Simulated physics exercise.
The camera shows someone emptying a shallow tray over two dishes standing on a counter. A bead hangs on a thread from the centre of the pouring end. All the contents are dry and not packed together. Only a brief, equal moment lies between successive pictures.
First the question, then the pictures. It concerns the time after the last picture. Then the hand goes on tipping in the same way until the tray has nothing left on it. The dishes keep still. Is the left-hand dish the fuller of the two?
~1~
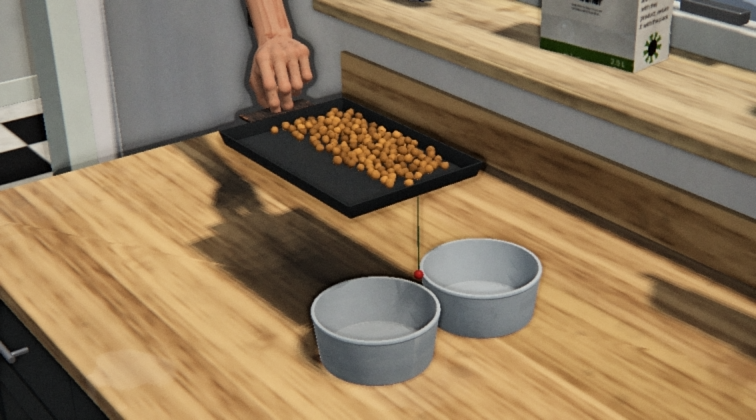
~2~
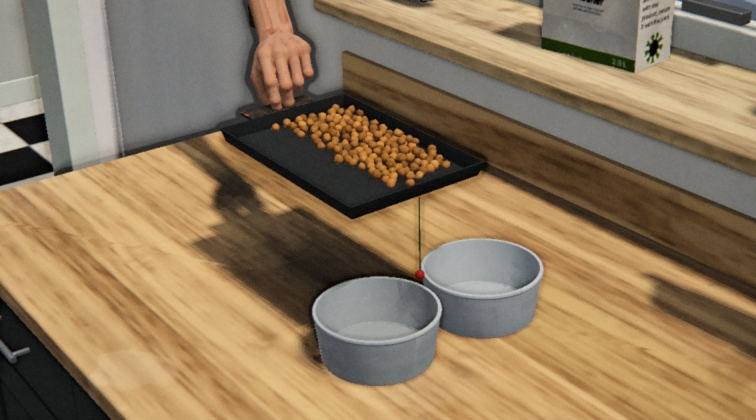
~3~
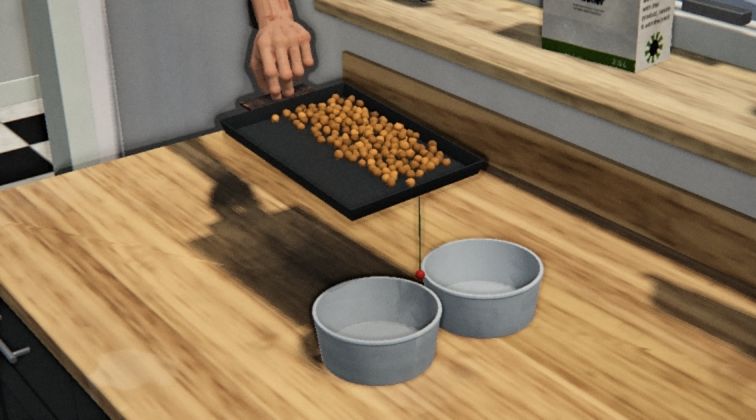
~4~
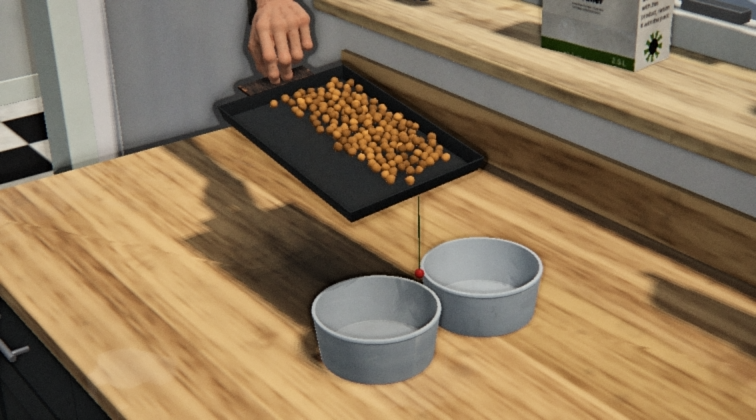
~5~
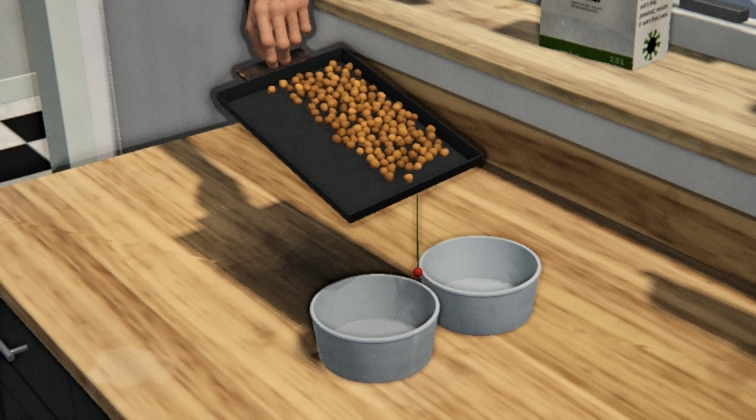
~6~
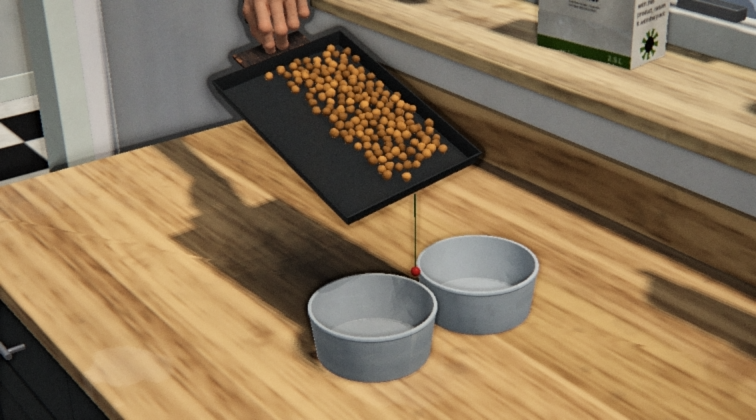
My bet is the dish over on the left is left holding more.
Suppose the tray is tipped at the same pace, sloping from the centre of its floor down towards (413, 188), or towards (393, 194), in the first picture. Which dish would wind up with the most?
First case: The dish at right. Second case: The dish at left.
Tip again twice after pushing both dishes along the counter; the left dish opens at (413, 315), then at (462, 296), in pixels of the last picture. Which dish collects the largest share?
In the first try it's the left-side dish, and in the second it's the left-side dish.
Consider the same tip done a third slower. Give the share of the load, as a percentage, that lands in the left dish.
Some 80 per cent.
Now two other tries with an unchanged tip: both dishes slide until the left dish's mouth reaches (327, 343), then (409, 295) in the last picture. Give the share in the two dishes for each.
First try: Around 80 percent; second try: Around 50 percent.
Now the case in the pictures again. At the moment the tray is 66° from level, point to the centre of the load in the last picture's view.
Close to (371, 173).
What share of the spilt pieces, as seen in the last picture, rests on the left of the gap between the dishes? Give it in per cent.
I make it about 20 percent or so.
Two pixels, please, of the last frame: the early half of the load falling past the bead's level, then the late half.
First roughly (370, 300), then roughly (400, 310).
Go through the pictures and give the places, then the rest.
In the first picture, corners of the pouring end near (350, 204) and (476, 162), level; middle of the load near (367, 143), roasted chickpeas; left dish near (414, 353); right dish near (520, 307); bead on its thread near (419, 275).
In the second picture, corners of the pouring end near (352, 205) and (478, 161), level; middle of the load near (369, 141).
In the third picture, corners of the pouring end near (352, 207) and (478, 160), tipped barely, lowest at the left corner; middle of the load near (371, 139).
In the fourth picture, corners of the pouring end near (352, 209) and (478, 157), tipped a little, lowest at the left corner; middle of the load near (368, 124).
In the fifth picture, corners of the pouring end near (350, 211) and (477, 154), tipped a little, lowest at the left corner; middle of the load near (367, 114).
In the sixth picture, corners of the pouring end near (348, 213) and (475, 152), tipped clearly, lowest at the left corner; middle of the load near (365, 105); left dish near (411, 350); right dish near (517, 304).
Shortly afterwards, tray tipped steeply; all but a few on the tray; only a few in the left dish; only a few outside both; a little in the air.
Next, tray tipped past a quarter turn; near two thirds on the tray; near a quarter in the left dish; only a few outside both; only a few in the air.
Some moments later, tray tipped past a quarter turn; the bulk in the left dish; near a quarter outside both.
In the end, tray tipped past a quarter turn; the bulk in the left dish; none at all in the right dish; near a quarter outside both.
